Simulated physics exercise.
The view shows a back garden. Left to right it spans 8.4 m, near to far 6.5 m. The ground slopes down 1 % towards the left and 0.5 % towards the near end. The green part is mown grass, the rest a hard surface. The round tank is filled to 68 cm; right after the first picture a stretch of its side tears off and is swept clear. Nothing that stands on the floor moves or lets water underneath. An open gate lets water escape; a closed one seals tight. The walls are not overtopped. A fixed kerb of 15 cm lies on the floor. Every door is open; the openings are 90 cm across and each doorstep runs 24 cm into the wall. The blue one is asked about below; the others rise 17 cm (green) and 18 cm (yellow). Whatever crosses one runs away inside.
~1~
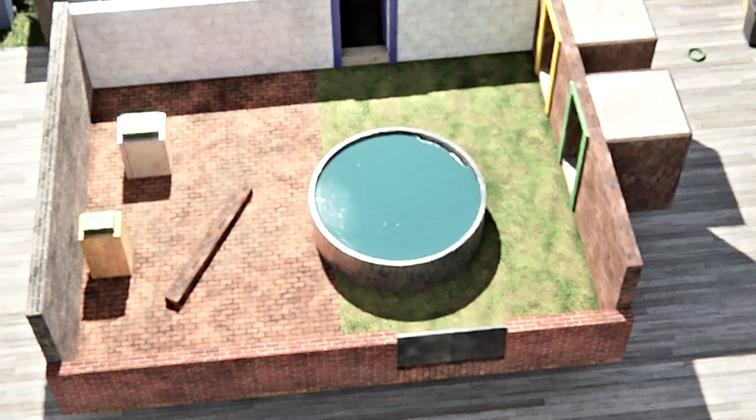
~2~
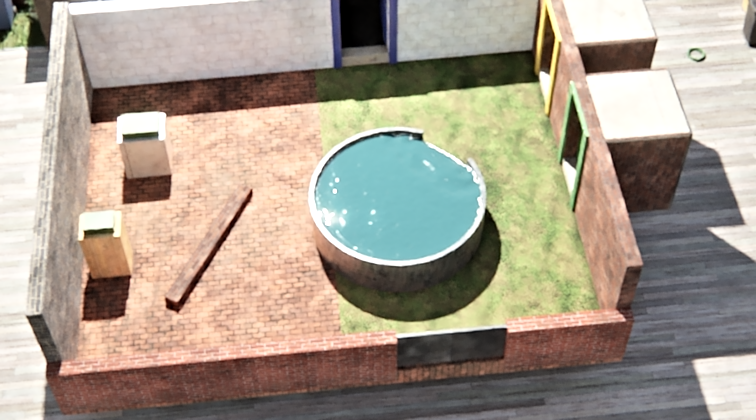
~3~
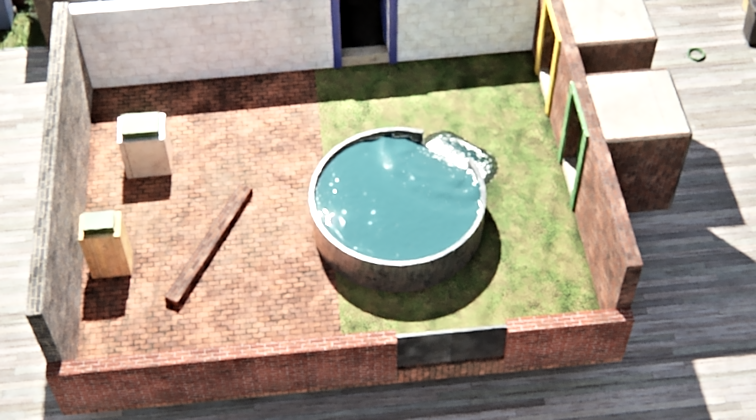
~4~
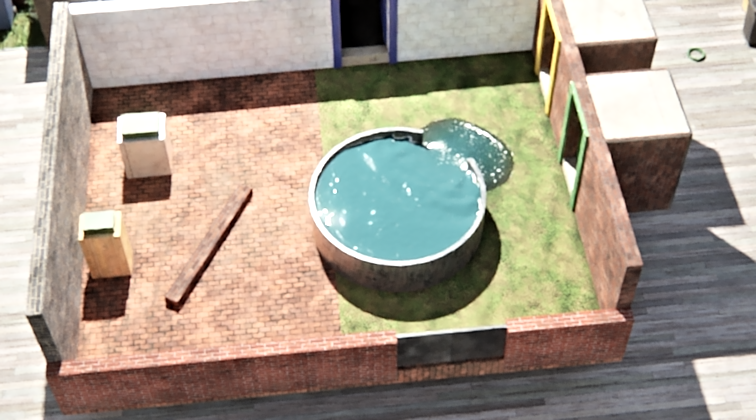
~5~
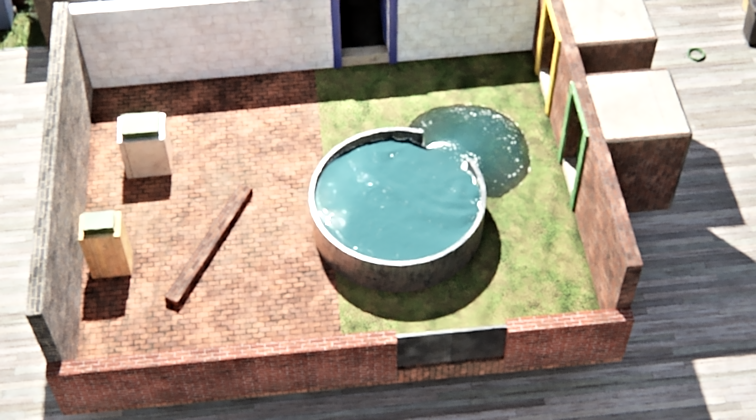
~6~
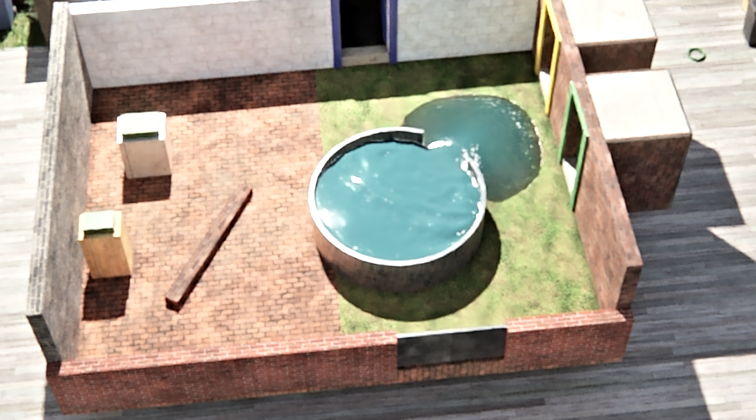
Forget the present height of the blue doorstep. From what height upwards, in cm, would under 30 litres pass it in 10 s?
Close to 7.5 cm is just enough.
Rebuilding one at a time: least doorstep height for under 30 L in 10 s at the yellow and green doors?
Roughly 21 cm at yellow and 10.0 cm at green.
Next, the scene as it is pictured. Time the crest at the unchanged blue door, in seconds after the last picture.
At about 4.5 s.
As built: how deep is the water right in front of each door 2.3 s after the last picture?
Depths in cm: Blue 8, green 12, yellow 28.
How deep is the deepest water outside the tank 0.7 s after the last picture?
Roughly 36 cm.
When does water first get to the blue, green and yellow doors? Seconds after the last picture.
Blue 1.6 s, green 0.6 s, yellow 0.3 s.
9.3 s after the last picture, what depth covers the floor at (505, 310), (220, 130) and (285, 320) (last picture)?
In that order: 9, 4 and 2 cm.
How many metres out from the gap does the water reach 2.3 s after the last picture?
About 3.4 m.
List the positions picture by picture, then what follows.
The first frame shows still water, 68 cm deep, in the round tank at (398, 196); the blue door at (365, 26) is dry.
In the second frame, water pours out on the far side and has run 0.3 m, to a hidden place; about 8 cm deep outside, 68 cm at the back.
In the third frame, water pours out on the far side and has run 0.8 m, to (452, 135); about 12 cm deep outside, 68 cm at the back.
In the fourth frame, the gap is on the far side, the front 1.2 m out at (473, 126); the back of the round tank holds 68 cm.
In the fifth frame, water pours out on the far side and has run 1.7 m, to (493, 112); about 7 cm deep outside, 68 cm at the back.
In the sixth frame, water pours out on the far side and has run 2.0 m, to (504, 101); about 6 cm deep outside, 68 cm at the back; 1.6 m in a straight line remain to the blue door at (365, 26).
Then, 0.7 s after the last picture water covers 15 % of the floor, deepest (36 cm) near (454, 166); it has not reached the blue door.
Then, 2.3 s after the last picture water covers 25 % of the floor, deepest (32 cm) near (522, 71); 8 cm at the blue door, 0 litres in over its 24 cm doorstep.
Then, 9.3 s after the last picture water covers 95 % of the floor, deepest (12 cm) near (95, 249); 9 cm at the blue door, 0 litres in over its 24 cm doorstep.
At the blue door as built, the water peaked near 13 cm, 4.7 s after the last picture.
Run again over the same 10 s with other heights there, 40 litres in over 7 cm, 12 litres over 9.5 cm. The limit of 30 litres is kept from about 7.5 cm up.
